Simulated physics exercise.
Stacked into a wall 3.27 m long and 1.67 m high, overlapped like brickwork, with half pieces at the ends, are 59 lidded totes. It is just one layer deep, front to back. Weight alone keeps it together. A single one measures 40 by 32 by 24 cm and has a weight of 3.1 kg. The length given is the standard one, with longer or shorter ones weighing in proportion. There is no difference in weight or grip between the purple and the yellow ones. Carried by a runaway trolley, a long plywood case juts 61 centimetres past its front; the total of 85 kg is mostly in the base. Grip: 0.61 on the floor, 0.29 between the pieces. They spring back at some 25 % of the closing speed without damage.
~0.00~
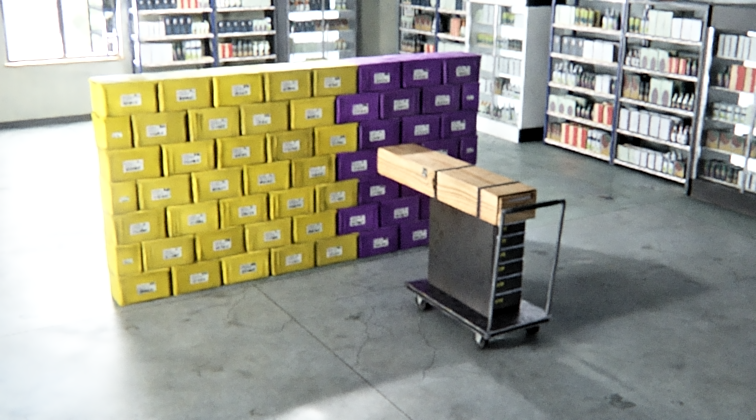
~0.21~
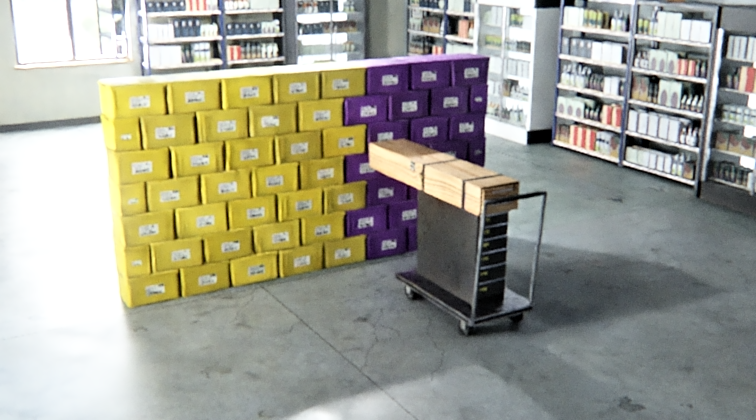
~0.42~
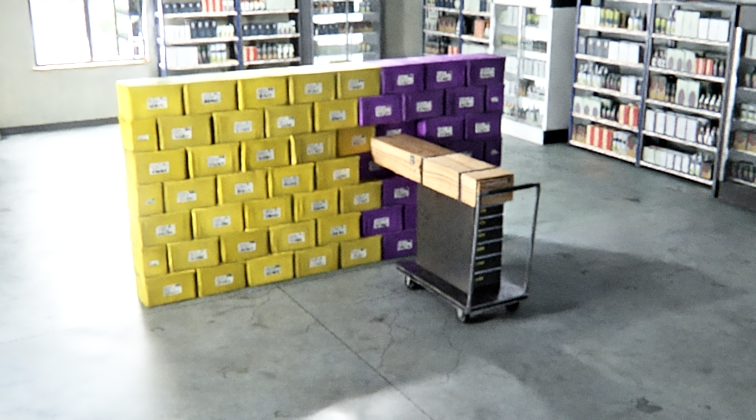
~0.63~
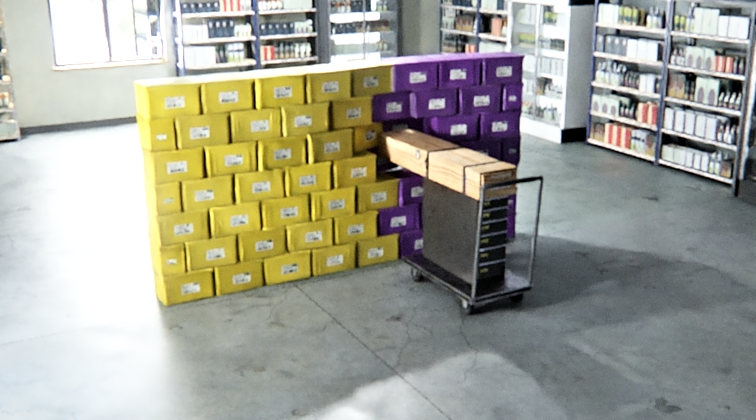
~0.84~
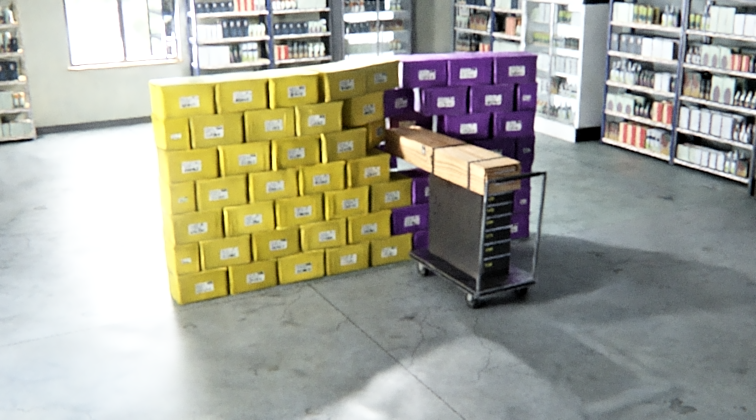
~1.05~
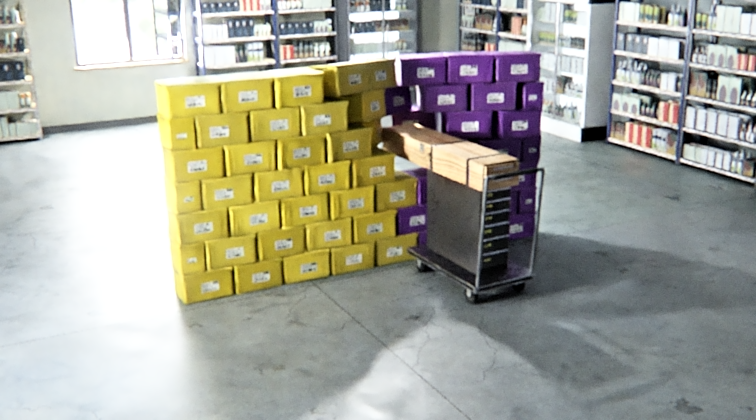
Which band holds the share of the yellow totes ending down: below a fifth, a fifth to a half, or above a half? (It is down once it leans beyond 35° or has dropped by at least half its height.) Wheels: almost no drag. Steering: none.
The way it's heading, the ones down will not make a fifth.
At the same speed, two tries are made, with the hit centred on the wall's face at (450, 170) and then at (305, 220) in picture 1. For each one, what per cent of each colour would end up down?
For purple it's 60 then 0 per cent, for yellow 0 then 0 per cent.
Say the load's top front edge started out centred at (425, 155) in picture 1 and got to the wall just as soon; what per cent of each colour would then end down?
You'd end up with purple at 10 per cent down and yellow at 10 per cent.
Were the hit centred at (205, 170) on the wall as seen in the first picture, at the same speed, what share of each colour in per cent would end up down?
Then purple ends 0 per cent down and yellow 40 per cent.
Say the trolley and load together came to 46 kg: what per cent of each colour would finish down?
That would leave purple at 0 and yellow at 0 per cent.
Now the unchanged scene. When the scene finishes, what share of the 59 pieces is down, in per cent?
Near enough 25 per cent of them, I reckon.
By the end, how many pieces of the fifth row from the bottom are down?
I count 3 down there.
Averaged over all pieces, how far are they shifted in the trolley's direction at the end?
Mean shift: Around 25 cm.
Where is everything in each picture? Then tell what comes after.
In the first frame (pixels give the middle of a visible side; the camera pans a little), load (382, 157) 40 cm short of the wall; top yellow tote (130, 99); top purple tote (463, 70); none has stirred.
Load (373, 152) 13 cm short of the wall; top yellow tote (139, 101), in the second frame.
Load (374, 146) 11 cm into the wall's line; top yellow tote (156, 102); movement in 5 of them, in the third frame.
Load (381, 141) 27 cm into the wall's line; top yellow tote (174, 102); movement in 14 of them, in the fourth frame.
Load (388, 138) 40 cm into the wall's line; top yellow tote (189, 101); top purple tote (517, 70) 23 mm from its place; movement in 19 of them, in the fifth frame.
Load (385, 136) 50 cm into the wall's line; top yellow tote (194, 101); top purple tote (519, 68) 21 mm from its place; movement in 19 of them, in the sixth frame.
After 1.30 s, load 59 cm past the wall's line, still rolling; 1 of the 35 yellow totes down (3 of 59 in all colours); top yellow tote unmoved; top purple tote 8° from how it stood.
After 1.62 s, load 62 cm past the wall's line, still rolling; 4 of the 35 yellow totes down (8 of 59 in all colours); top yellow tote unmoved; top purple tote 22° from how it stood.
After 1.98 s, load 60 cm past the wall's line, stopped; 4 of the 35 yellow totes down (14 of 59 in all colours); top yellow tote unmoved; top purple tote 46° from how it stood, 22 cm lower.
After 2.48 s, load 60 cm past the wall's line, stopped; 4 of the 35 yellow totes down (14 of 59 in all colours); top yellow tote unmoved; top purple tote on its side.
In the end (3.4 s), load 60 cm past the wall's line, stopped; 4 of the 35 yellow totes down (14 of 59 in all colours); top yellow tote unmoved; top purple tote on its side. That is 11 per cent. From the last view, middles, top yellow tote near (188, 97), top purple tote near (483, 161).
